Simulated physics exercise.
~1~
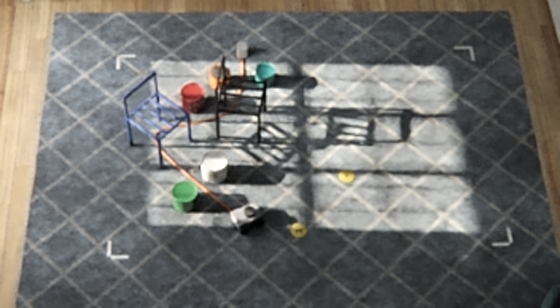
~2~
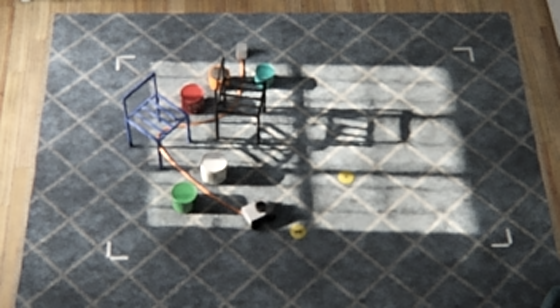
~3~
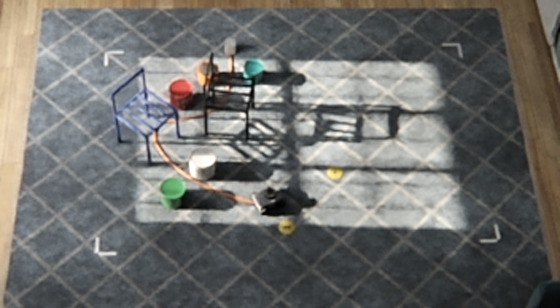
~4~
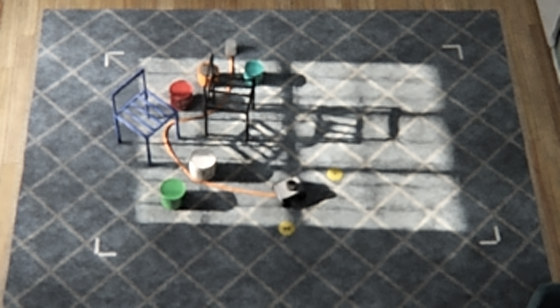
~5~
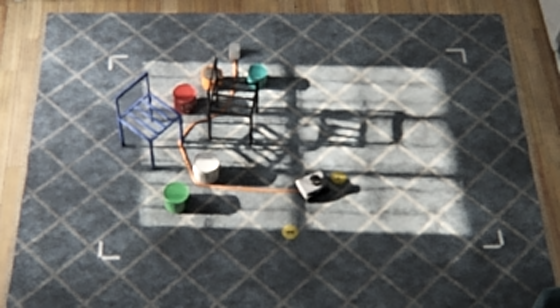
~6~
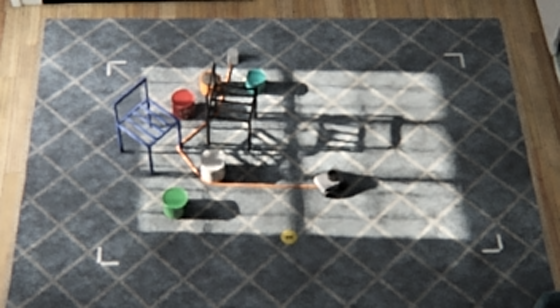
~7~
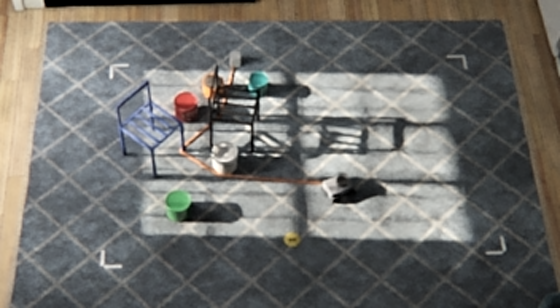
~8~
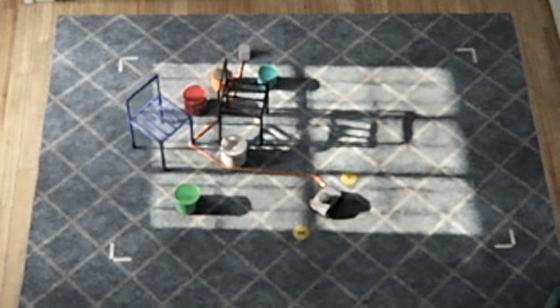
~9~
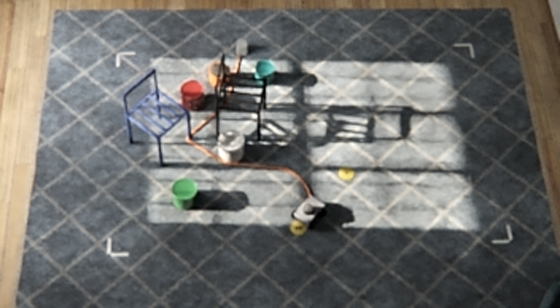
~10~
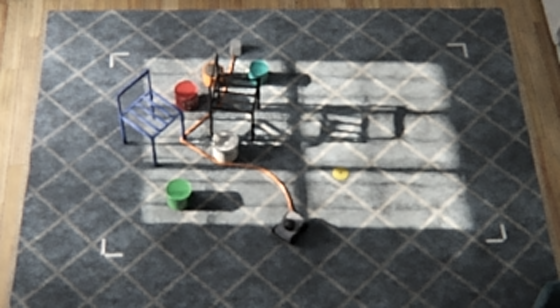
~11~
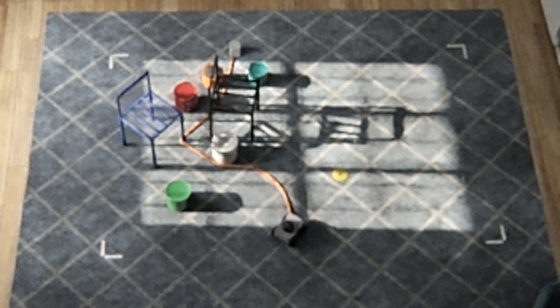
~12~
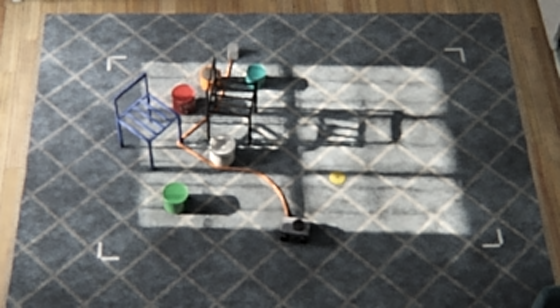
A tethered cart rolls right, its lead dragging the white bucket, then curves back and stops.
